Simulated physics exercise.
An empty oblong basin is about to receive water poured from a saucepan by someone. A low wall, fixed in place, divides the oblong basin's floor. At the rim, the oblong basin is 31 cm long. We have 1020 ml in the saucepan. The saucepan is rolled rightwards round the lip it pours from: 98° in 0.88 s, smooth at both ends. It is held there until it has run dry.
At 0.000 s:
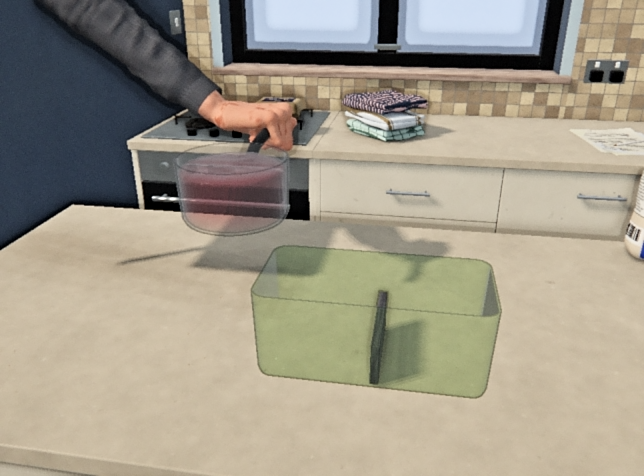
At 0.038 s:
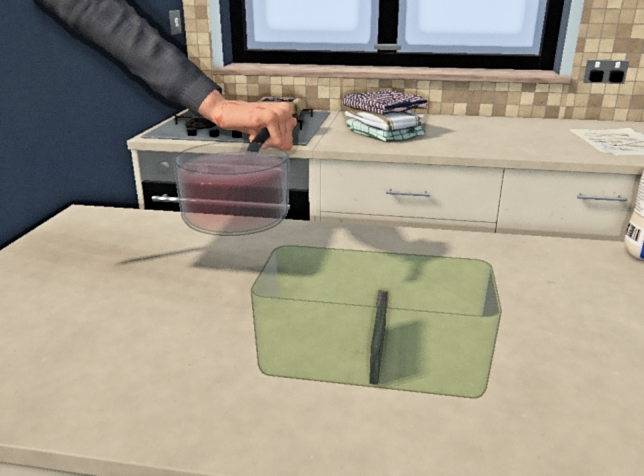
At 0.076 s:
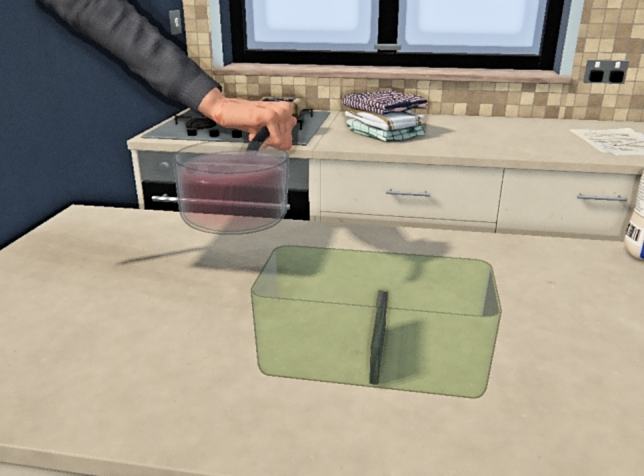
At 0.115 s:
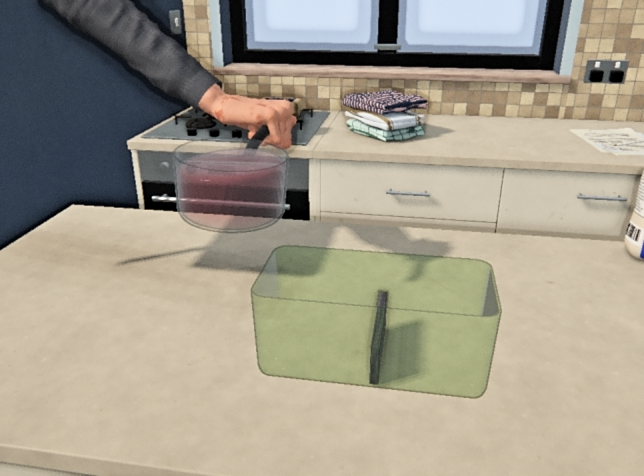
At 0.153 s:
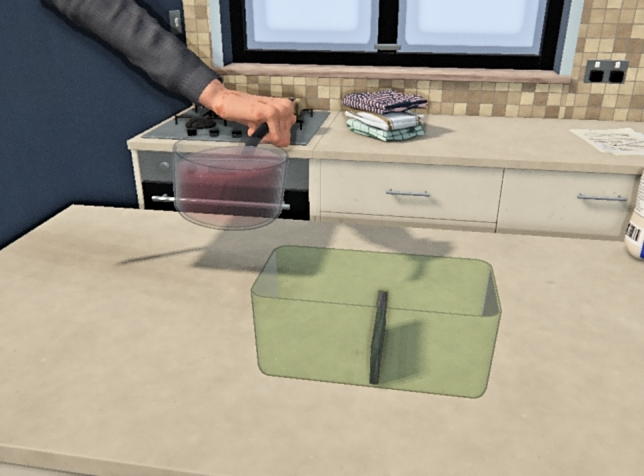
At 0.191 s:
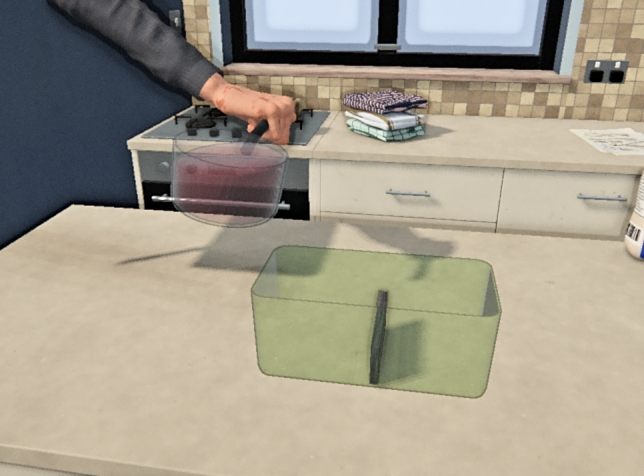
In a kitchen, a hand in a dark sleeve holds a clear saucepan of reddish liquid above a pale counter, beside an empty green oblong basin with a low dark wall inside. The saucepan stays level at first, then the hand slowly tilts it slightly to the right.
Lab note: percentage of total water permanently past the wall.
Approx. 55 %.
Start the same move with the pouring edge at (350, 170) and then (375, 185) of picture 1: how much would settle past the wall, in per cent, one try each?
90 per cent first, 75 per cent second.
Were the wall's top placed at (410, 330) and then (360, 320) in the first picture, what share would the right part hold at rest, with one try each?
Around 10 and 80 percent, in that order.
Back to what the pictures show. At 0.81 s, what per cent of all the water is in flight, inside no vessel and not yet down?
I'd say some 34 per cent is in the air.
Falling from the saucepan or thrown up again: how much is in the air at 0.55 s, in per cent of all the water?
Share: Roughly 30 per cent.
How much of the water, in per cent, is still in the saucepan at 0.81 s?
I'd say some 14 per cent remains.
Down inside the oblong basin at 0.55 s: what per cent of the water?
3 %, give or take.
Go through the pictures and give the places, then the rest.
In the first frame, tilt 0°; pouring edge (286, 161); surface from (184, 163) to (286, 168); the oblong basin's rim runs from (264, 269) to (495, 288); the wall's top is at (380, 318).
In the second frame, tilt 0°; pouring edge (286, 161); surface from (184, 163) to (286, 168).
In the third frame, tilt 2°; pouring edge (286, 161); surface from (183, 162) to (286, 166).
In the fourth frame, tilt 4°; pouring edge (286, 162); surface from (183, 161) to (285, 164).
In the fifth frame, tilt 7°; pouring edge (286, 162); surface from (182, 158) to (285, 161).
In the sixth frame, tilt 11°; pouring edge (286, 162); surface from (180, 154) to (286, 158).
By 0.55 s the tilt is 67° and 67 per cent is still to pour, 3 is left of the wall and 0 right of it.
By 0.81 s the tilt is 96° and 14 per cent is still to pour, 18 is left of the wall and 34 right of it.
By 1.08 s the tilt is 98° and 2 per cent is still to pour, 37 is left of the wall and 55 right of it.
By 1.38 s the tilt is 98° and 0 per cent is still to pour, 43 is left of the wall and 55 right of it.
At rest 43 per cent lies left of the wall, 55 right of it and 2 outside.
